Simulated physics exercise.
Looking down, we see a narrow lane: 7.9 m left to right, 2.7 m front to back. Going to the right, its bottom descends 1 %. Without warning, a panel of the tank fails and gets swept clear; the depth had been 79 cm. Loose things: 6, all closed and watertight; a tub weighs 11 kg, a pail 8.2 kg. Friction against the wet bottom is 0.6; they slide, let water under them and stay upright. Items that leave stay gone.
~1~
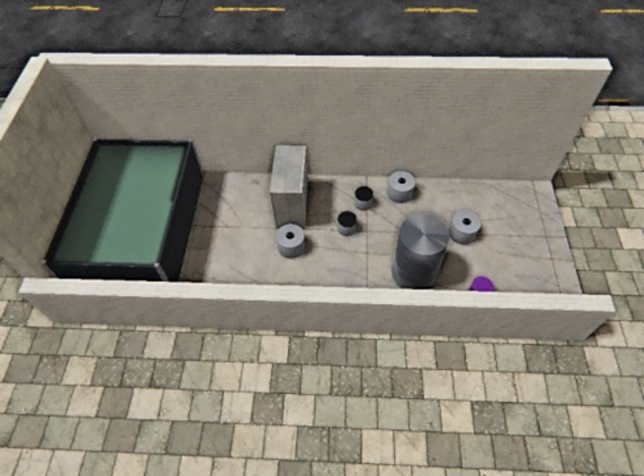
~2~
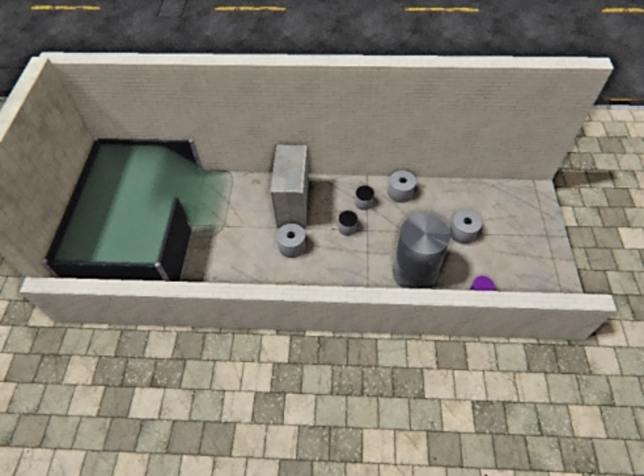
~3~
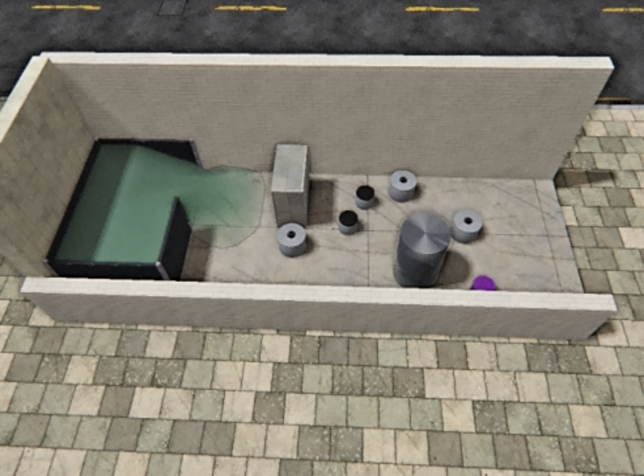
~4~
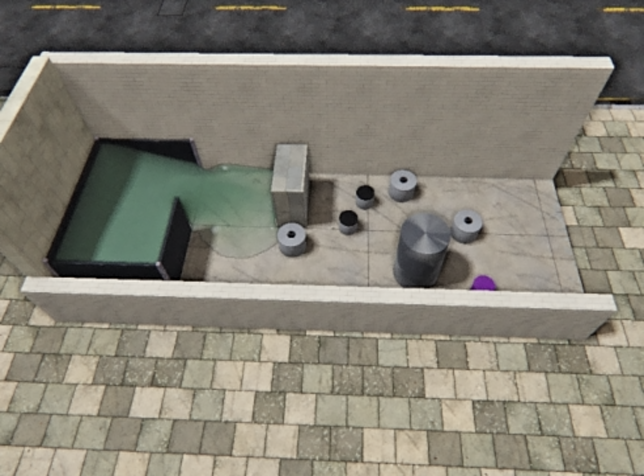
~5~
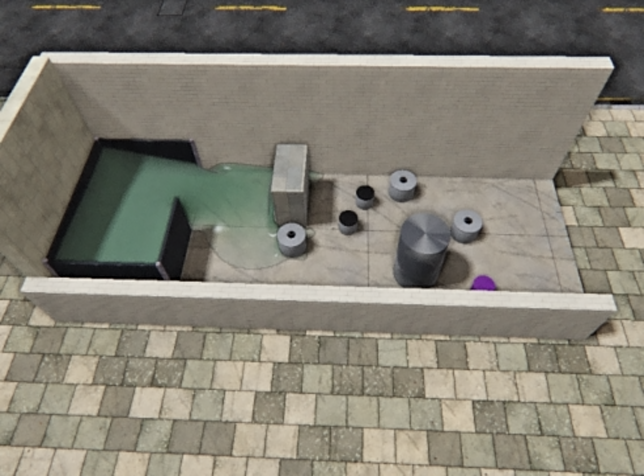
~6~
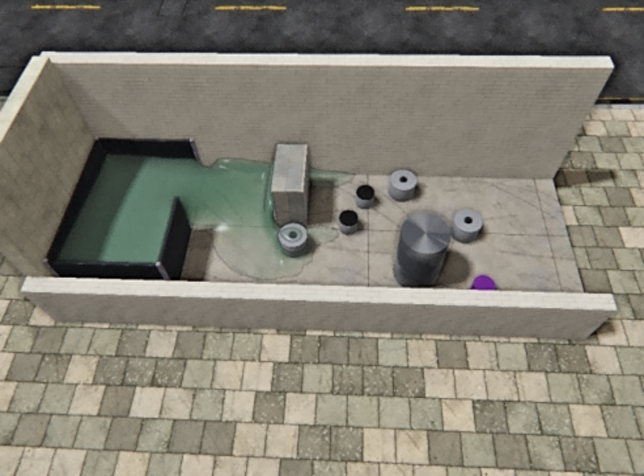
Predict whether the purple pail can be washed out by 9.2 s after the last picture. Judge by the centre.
It breaks free in time.
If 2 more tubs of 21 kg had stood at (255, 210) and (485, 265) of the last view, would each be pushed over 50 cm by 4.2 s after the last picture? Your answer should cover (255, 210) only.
Result: Exceeded.
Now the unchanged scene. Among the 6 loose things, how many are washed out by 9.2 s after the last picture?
I get 3 in all.
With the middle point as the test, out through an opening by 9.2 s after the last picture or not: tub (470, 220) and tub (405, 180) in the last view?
Crossed; crossed.
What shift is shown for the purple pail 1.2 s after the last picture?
By then it has shifted roughly 0 cm.
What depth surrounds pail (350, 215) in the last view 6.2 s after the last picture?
Depth: Near 7 cm.
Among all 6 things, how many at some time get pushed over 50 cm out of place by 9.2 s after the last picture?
All told, that gives 5.
Then, 1.2 s after the last picture the purple pail is near (484, 284), 0.0 m from its start, aground; 0 of 6 are out; 0 afloat.
Then, 3.8 s after the last picture the purple pail has gone out; 3 of 6 are out; 0 afloat.
Then, 6.2 s after the last picture the purple pail has gone out; 3 of 6 are out; 0 afloat.
Then, 9.2 s after the last picture the purple pail has gone out; 3 of 6 are out; 1 afloat.
